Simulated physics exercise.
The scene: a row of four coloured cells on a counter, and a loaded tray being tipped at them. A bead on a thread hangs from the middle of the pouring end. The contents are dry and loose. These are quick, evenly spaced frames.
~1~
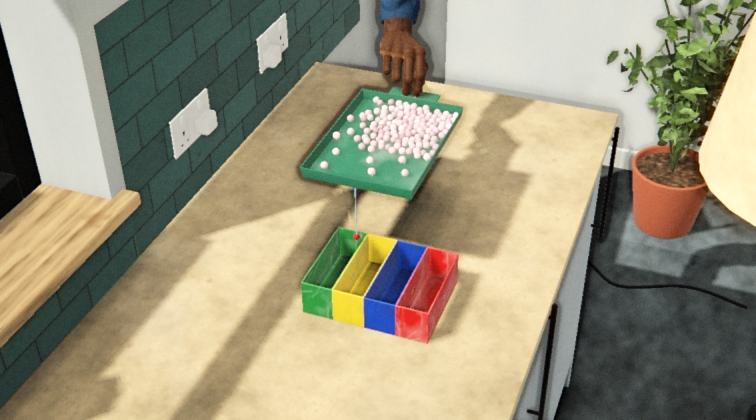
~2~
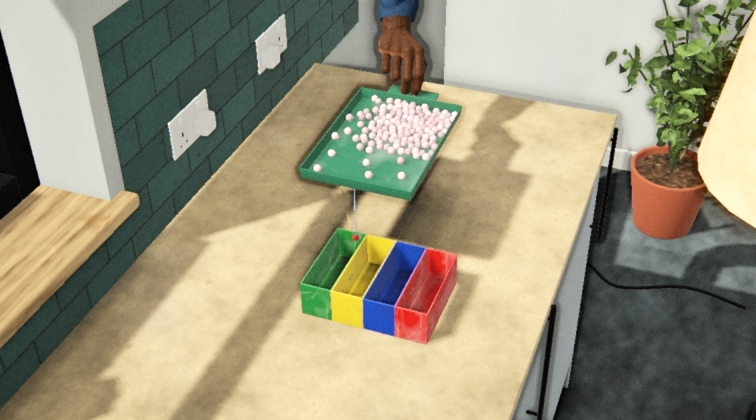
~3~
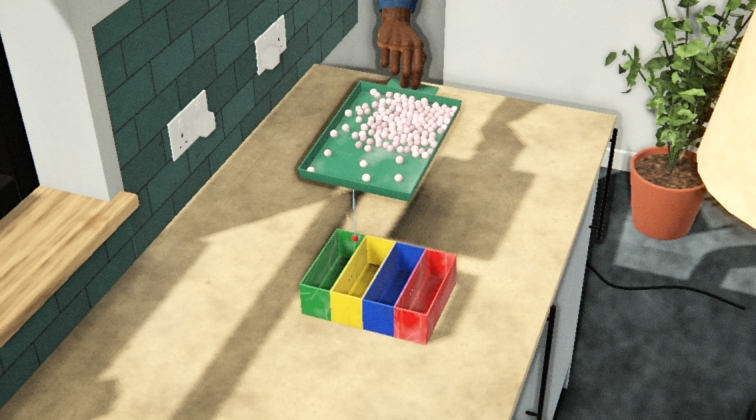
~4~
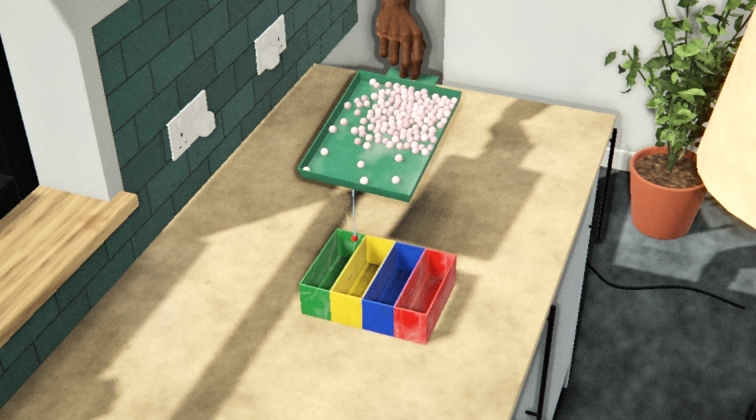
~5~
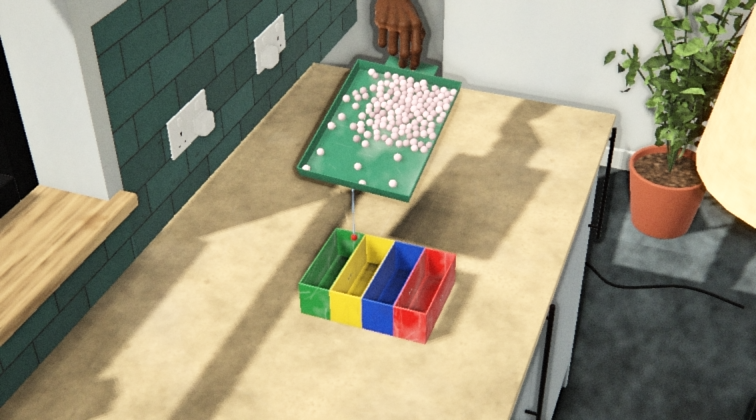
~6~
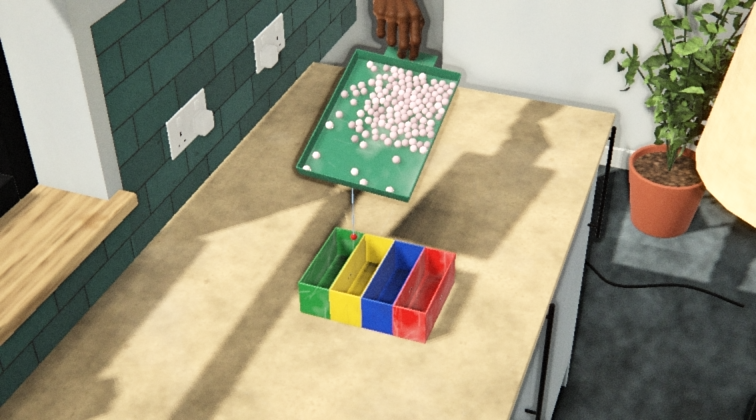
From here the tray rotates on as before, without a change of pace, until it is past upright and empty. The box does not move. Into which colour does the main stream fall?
Fullest: The blue cell.
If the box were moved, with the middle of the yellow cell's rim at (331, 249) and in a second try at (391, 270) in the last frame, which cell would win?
At the first place the cell in red, at the second yellow.
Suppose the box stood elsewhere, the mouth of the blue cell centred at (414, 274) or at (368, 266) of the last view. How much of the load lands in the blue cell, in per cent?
The first gives 20 %, the second 30 %.
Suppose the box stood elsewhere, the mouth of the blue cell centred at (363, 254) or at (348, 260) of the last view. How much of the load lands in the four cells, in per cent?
About 70 and 60 per cent.
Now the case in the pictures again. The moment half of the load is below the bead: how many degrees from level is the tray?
Near 95 degrees.
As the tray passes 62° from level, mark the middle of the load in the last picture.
Around (377, 191).
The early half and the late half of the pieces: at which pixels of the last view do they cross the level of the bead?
First near (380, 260), later near (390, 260).
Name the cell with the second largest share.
Next in line is the cell in yellow.
Shortly afterwards, tray tipped steeply; near two thirds on the tray; a little in the blue cell; a little in the yellow cell; only a few in the red cell; only a few in the green cell; near a quarter falling or outside the box.
Next, tray tipped right over; near a quarter on the tray; near a quarter in the blue cell; near a quarter in the yellow cell; a little in the red cell; a little in the green cell; near a quarter falling or outside the box.
Some moments later, tray tipped past a quarter turn; near half in the blue cell; near a quarter in the yellow cell; a little in the green cell; a little in the red cell; a little falling or outside the box.
In the end, tray tipped past a quarter turn; near half in the blue cell; near a quarter in the yellow cell; a little in the green cell; a little in the red cell; a little outside the box.
